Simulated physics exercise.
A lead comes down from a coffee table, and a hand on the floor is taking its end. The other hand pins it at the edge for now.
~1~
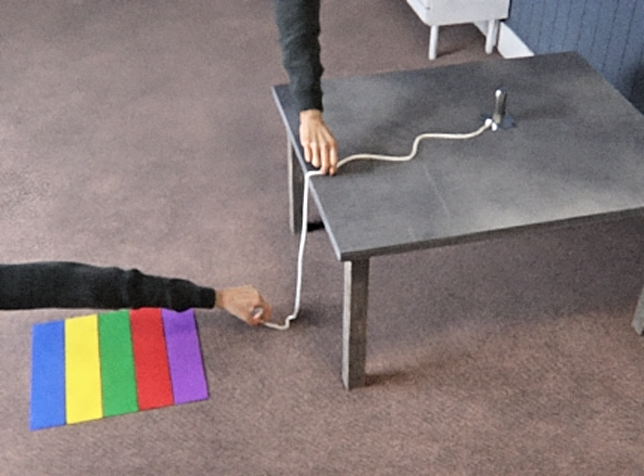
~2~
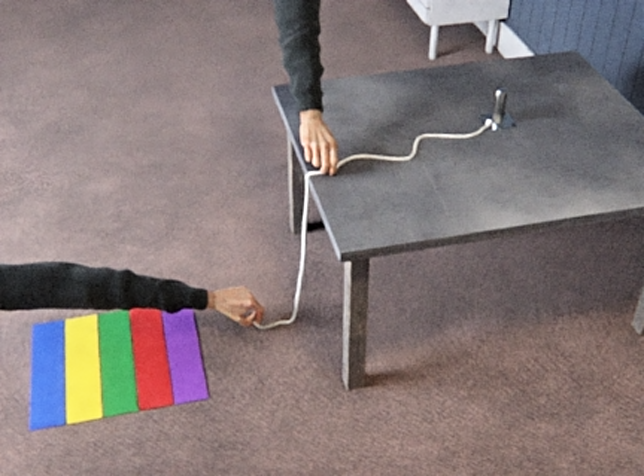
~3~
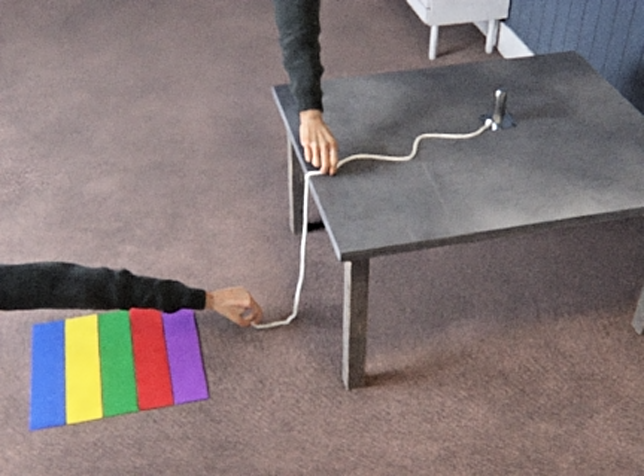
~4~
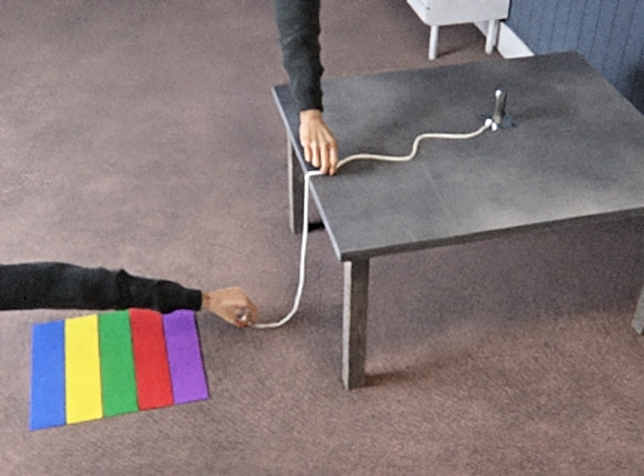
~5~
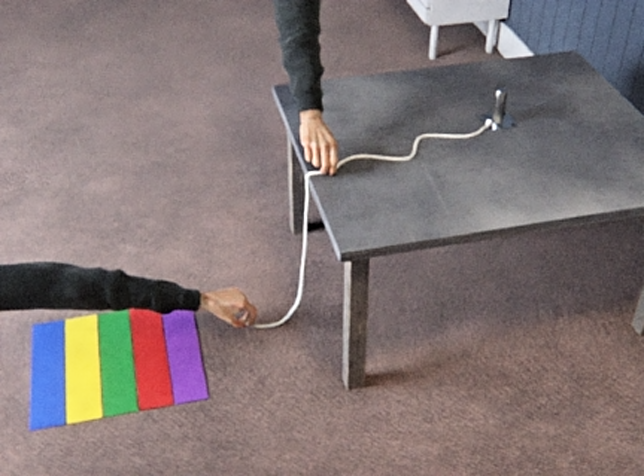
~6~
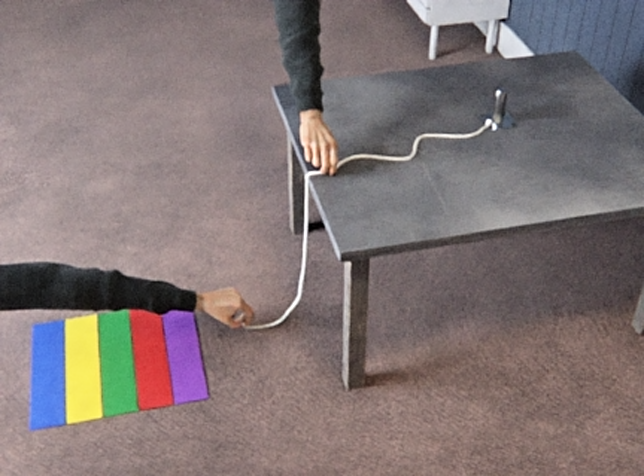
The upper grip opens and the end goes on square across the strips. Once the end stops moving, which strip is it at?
It is at the green strip.
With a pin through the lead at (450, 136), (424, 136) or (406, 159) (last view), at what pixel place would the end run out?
Per try (px, approx.): (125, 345); (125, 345); (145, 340).
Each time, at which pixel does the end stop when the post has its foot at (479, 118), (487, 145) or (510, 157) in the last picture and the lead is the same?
The places are (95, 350), (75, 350) and (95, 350).
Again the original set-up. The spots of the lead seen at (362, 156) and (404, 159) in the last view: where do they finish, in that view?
Result - first point (335, 161), second point (373, 151).
Early on, end near (170, 336); over purple.
Midway, end near (136, 342); over red.
At the end of the slack, end near (114, 346); over green. It gets as far as the green strip.
